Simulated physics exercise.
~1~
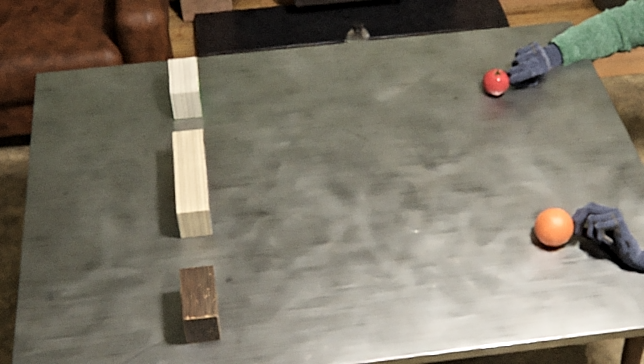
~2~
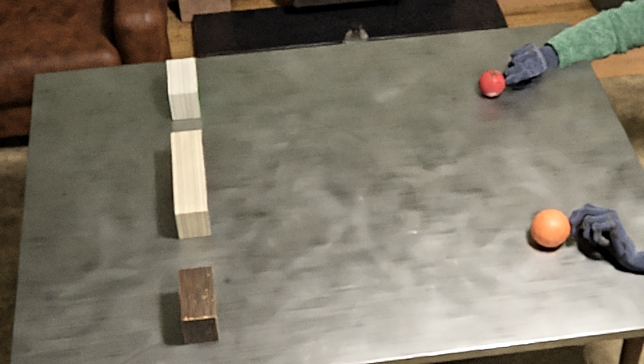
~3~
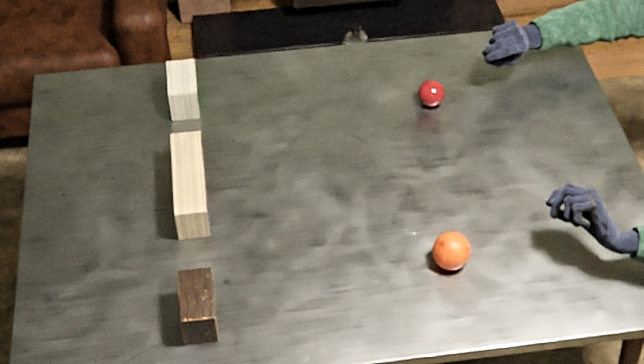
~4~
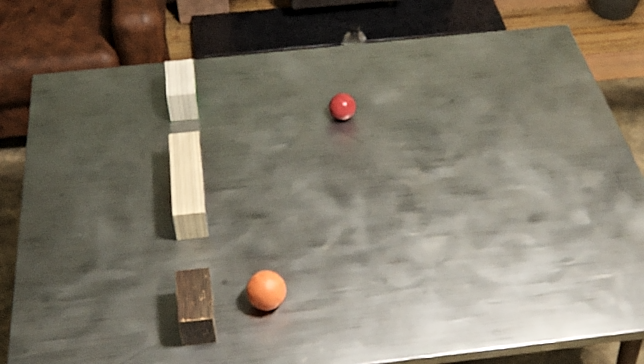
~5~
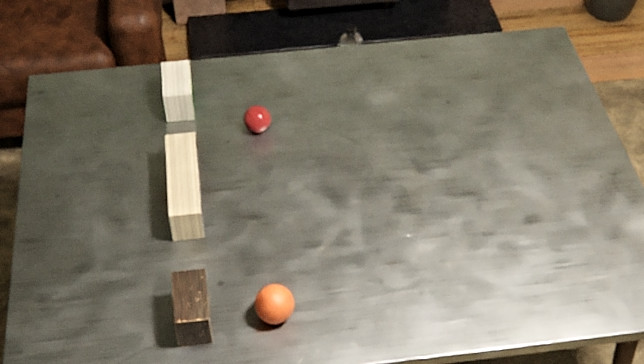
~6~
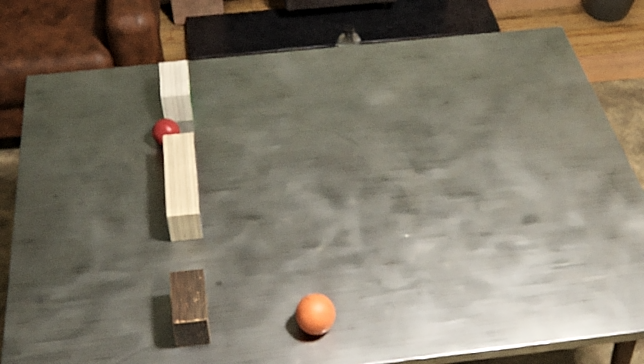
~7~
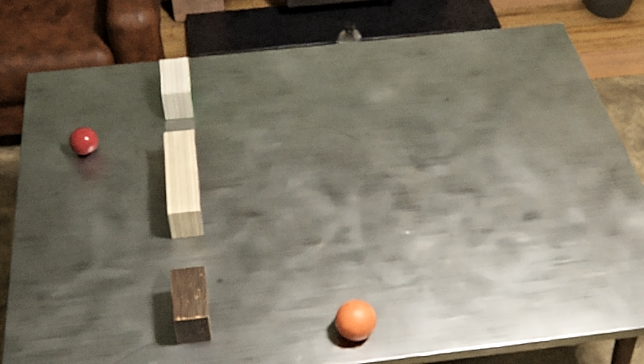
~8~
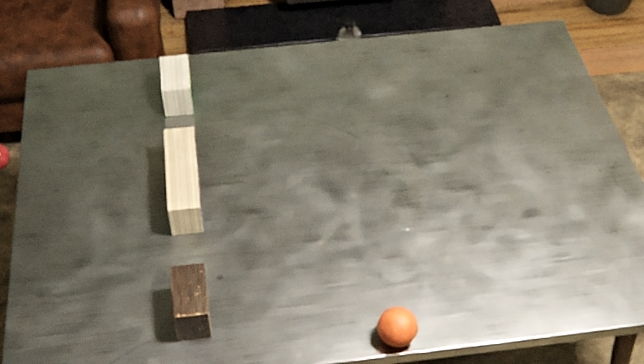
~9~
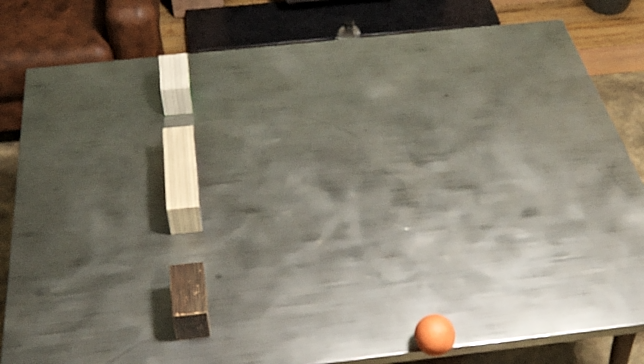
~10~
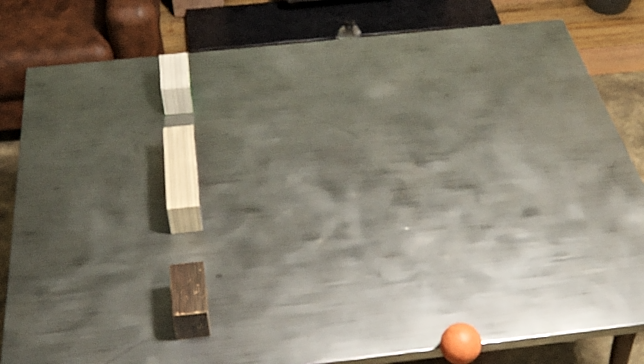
A red ball and an orange one rolled left from two gloved hands toward a row of blocks; the orange bounced off the dark block and drifted back right to the table's near edge, while the red slipped through a gap and out of view.
